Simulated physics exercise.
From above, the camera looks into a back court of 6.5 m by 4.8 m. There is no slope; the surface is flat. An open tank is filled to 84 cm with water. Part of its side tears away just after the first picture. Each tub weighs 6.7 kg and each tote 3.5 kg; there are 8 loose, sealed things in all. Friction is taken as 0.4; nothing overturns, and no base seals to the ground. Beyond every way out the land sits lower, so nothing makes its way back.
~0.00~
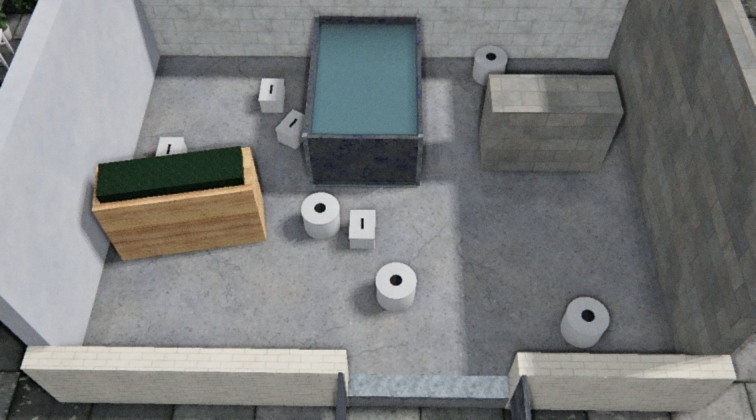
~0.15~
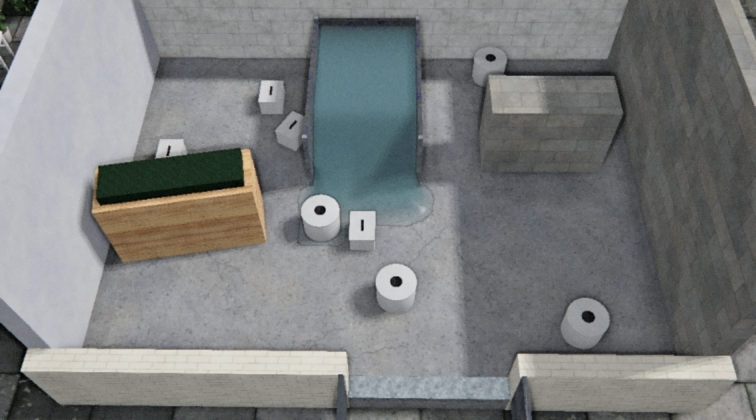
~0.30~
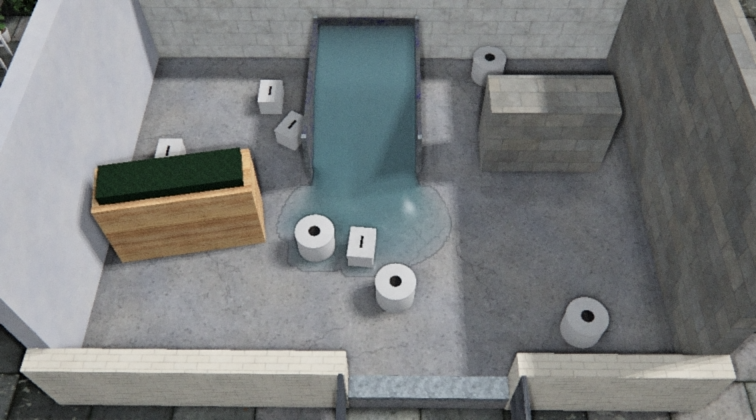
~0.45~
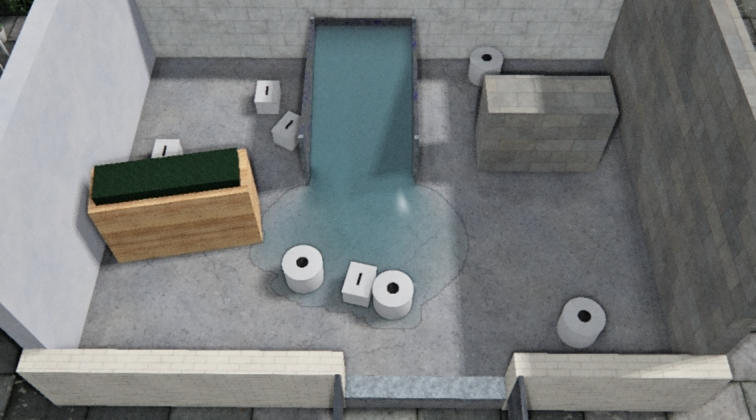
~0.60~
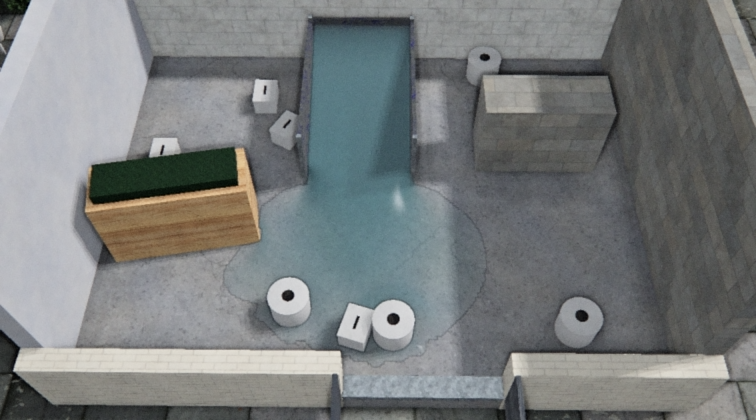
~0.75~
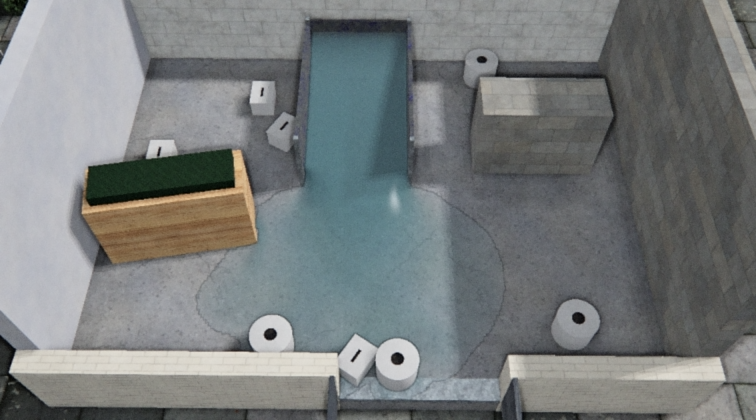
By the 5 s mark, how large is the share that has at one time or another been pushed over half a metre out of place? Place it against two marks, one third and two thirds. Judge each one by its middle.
Between the two marks.
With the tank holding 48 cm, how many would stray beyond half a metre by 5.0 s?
Count under that change: 4.
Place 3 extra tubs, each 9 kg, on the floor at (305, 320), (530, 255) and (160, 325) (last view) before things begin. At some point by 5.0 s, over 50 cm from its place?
Reading them off in order: Clears the mark, not beyond, clears the mark.
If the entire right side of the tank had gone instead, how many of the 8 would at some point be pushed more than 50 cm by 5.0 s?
That gives 3 of them.
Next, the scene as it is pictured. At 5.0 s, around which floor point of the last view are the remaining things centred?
Averaged position, last view: Near pixel (351, 159).
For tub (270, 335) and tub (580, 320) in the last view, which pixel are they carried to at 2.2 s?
Around (88, 288) and (640, 320).
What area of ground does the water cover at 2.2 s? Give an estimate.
About 16 m2.
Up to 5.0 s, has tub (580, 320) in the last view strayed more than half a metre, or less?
Lab note: Shift exceeds the limit.
After 1.1 s 3 of 8 are over 50 cm from their spots; 1 afloat.
After 2.2 s 4 of 8 are over 50 cm from their spots; 2 afloat.
After 3.5 s 4 of 8 are over 50 cm from their spots; 2 afloat.
After 5.0 s 4 of 8 are over 50 cm from their spots, and 4 have been at some point; 1 afloat.
